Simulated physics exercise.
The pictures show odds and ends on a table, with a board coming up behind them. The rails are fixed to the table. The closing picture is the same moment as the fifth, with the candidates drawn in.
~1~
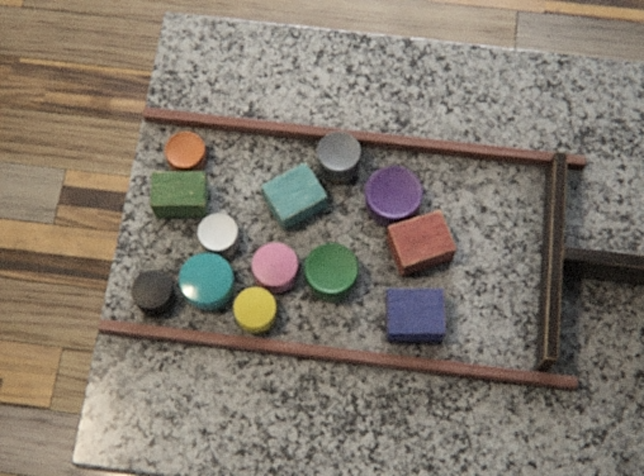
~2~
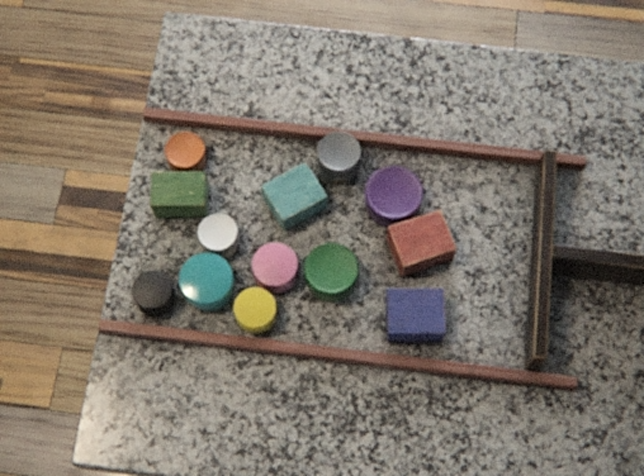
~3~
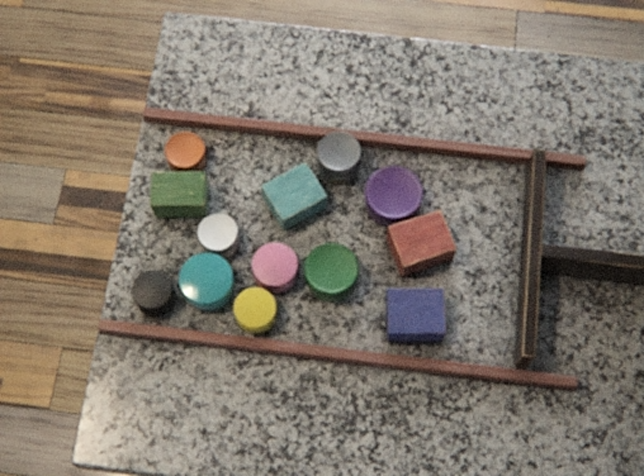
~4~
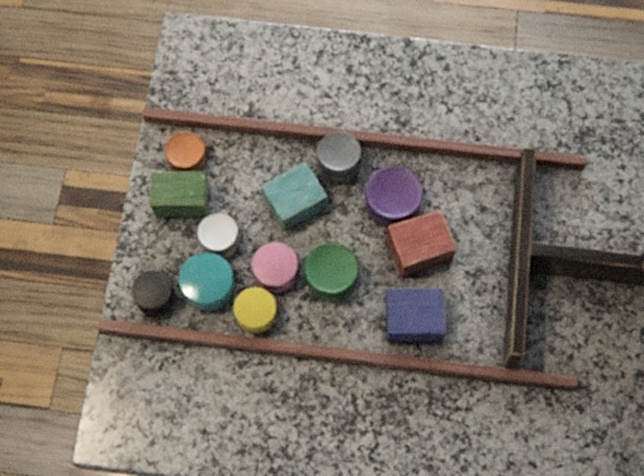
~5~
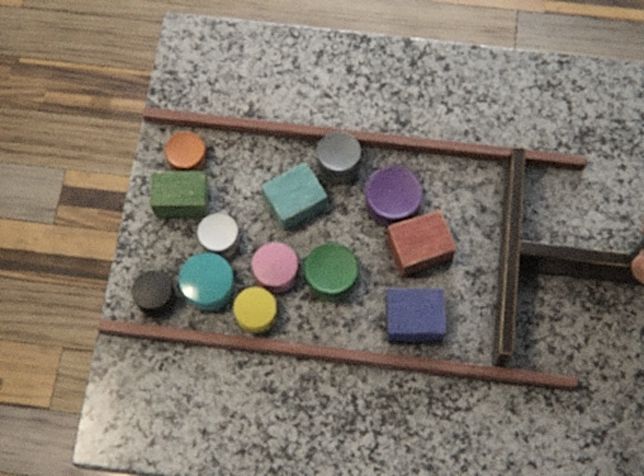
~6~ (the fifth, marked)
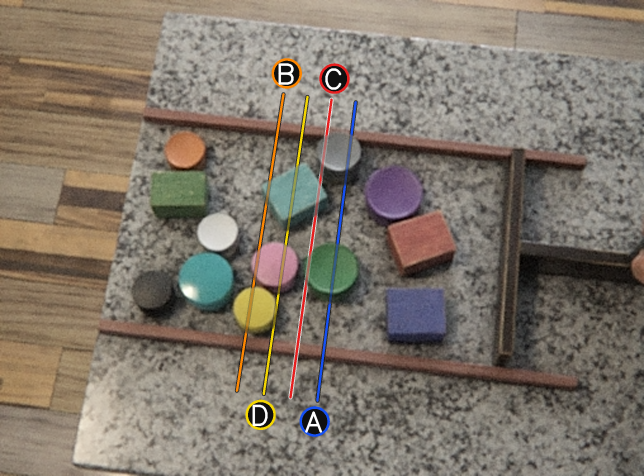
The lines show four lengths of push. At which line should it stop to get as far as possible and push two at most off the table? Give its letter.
At B, and not beyond.
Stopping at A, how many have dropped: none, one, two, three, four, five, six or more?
In all, none.
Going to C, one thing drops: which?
The black tin goes over.
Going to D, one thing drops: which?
The black tin.
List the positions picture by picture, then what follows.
The first frame shows black tin (154, 294); pink tin (275, 269); yellow pot (256, 312).
The second frame shows board (546, 250); red block (421, 244).
The third frame shows board (534, 249); orange jar (186, 155).
The fourth frame shows board (524, 248); green block (180, 194).
The fifth frame shows board (513, 246); green tub (331, 273); purple tub (394, 197); blue block (415, 316).
On the marked copy, A at (338, 243); B at (262, 234); C at (312, 240); D at (287, 237).
Taking B. A third of the way, board (422, 236); blue block (378, 308); purple tub (389, 194).
Two thirds of the way, board (332, 225); black tin (102, 299); turquoise pot (151, 295).
When it is over, board (265, 218); black tin over the edge; green block (132, 172); one fallen.
As for the rest, A is within the limit but short; C is within the limit but short; D is within the limit but short.
